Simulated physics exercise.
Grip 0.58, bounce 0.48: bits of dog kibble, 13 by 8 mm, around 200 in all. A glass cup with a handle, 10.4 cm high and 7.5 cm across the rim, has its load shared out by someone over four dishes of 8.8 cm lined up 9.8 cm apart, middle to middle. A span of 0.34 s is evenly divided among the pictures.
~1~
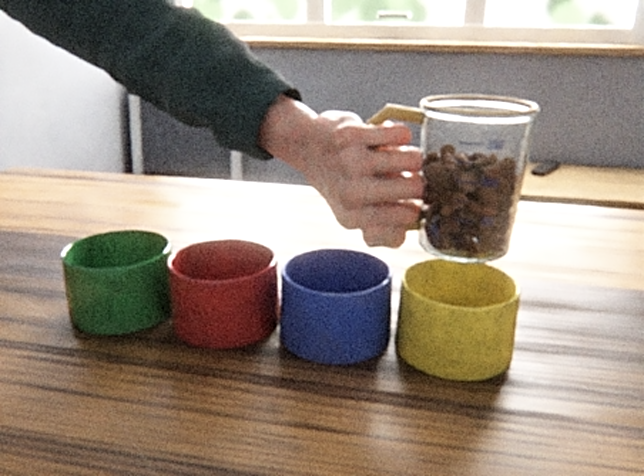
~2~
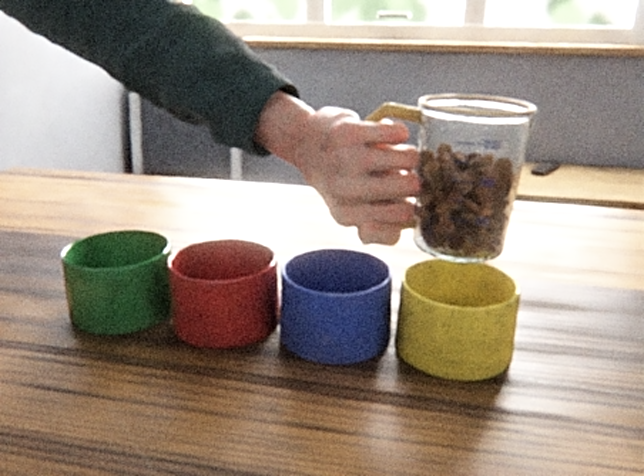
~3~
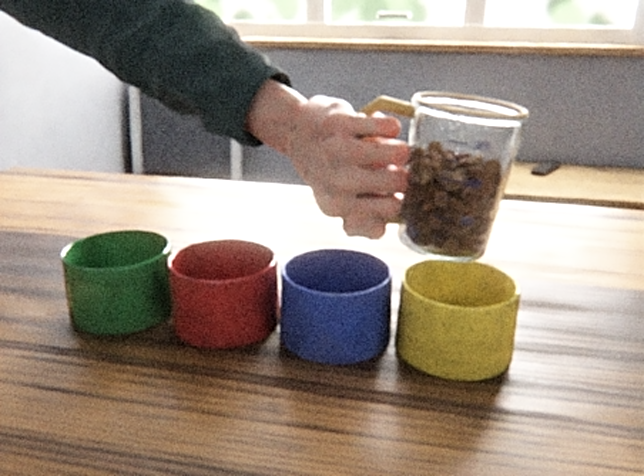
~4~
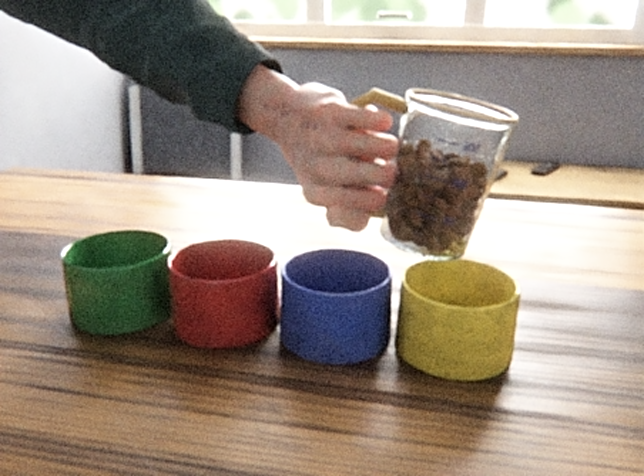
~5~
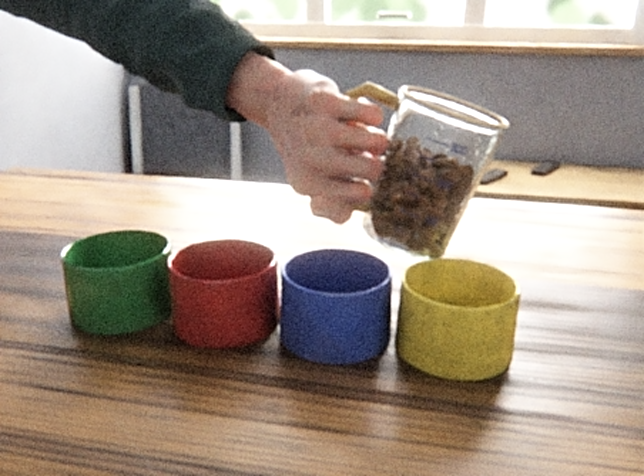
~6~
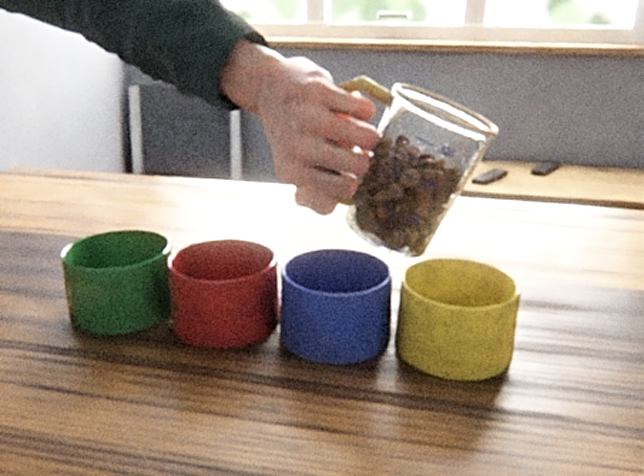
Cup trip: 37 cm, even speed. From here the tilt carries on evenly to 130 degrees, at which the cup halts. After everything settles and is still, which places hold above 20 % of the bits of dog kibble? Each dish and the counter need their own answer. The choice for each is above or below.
Red - above it, blue - below it, green - below it, yellow - below it, counter - below it.
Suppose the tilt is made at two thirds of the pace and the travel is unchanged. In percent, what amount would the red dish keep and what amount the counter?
In the red dish 0; on the counter 20.
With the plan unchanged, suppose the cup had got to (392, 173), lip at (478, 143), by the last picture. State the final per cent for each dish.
Final shares - red 90 %, blue 0 %, green 0 %, yellow 0 %.
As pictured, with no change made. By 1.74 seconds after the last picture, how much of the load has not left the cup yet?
Somewhere close to 0 percent.
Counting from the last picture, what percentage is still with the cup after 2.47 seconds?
Close to 0 per cent of the load, I'd guess.
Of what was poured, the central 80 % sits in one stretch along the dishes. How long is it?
6 cm.
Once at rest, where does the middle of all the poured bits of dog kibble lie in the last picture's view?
Look around (222, 292) in the last picture.
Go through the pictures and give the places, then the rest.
Cup at (470, 178), tilt 0 degrees, lip at (536, 107), moved 0.0 cm; middle of the pieces at (463, 197); yellow dish at (460, 282); blue dish at (337, 270); red dish at (223, 259); green dish at (118, 248), in the first frame.
Cup at (466, 177), tilt 1 degrees, lip at (533, 109), moved 0.3 cm; middle of the pieces at (459, 196), in the second frame.
Cup at (455, 177), tilt 6 degrees, lip at (525, 113), moved 1.1 cm; middle of the pieces at (446, 195), in the third frame.
Cup at (441, 176), tilt 11 degrees, lip at (516, 118), moved 2.1 cm; middle of the pieces at (431, 193), in the fourth frame.
Cup at (427, 175), tilt 16 degrees, lip at (506, 124), moved 3.1 cm; middle of the pieces at (416, 191), in the fifth frame.
Cup at (414, 174), tilt 21 degrees, lip at (495, 130), moved 4.1 cm; middle of the pieces at (401, 189); yellow dish at (460, 282); blue dish at (337, 270); red dish at (223, 259); green dish at (118, 248), in the sixth frame.
Then, 1.04 s after the last picture, tilt 101 degrees; cup holds 100 %.
Then, 1.74 s after the last picture, tilt 130 degrees; cup holds 0 %, red 90 %, blue 5 %.
Then, 2.47 s after the last picture, tilt 130 degrees; cup holds 0 %, red 90 %, blue 5 %.
In the end, red 90 %, blue 5 %, green 0 %, yellow 0 %, counter 5 %.
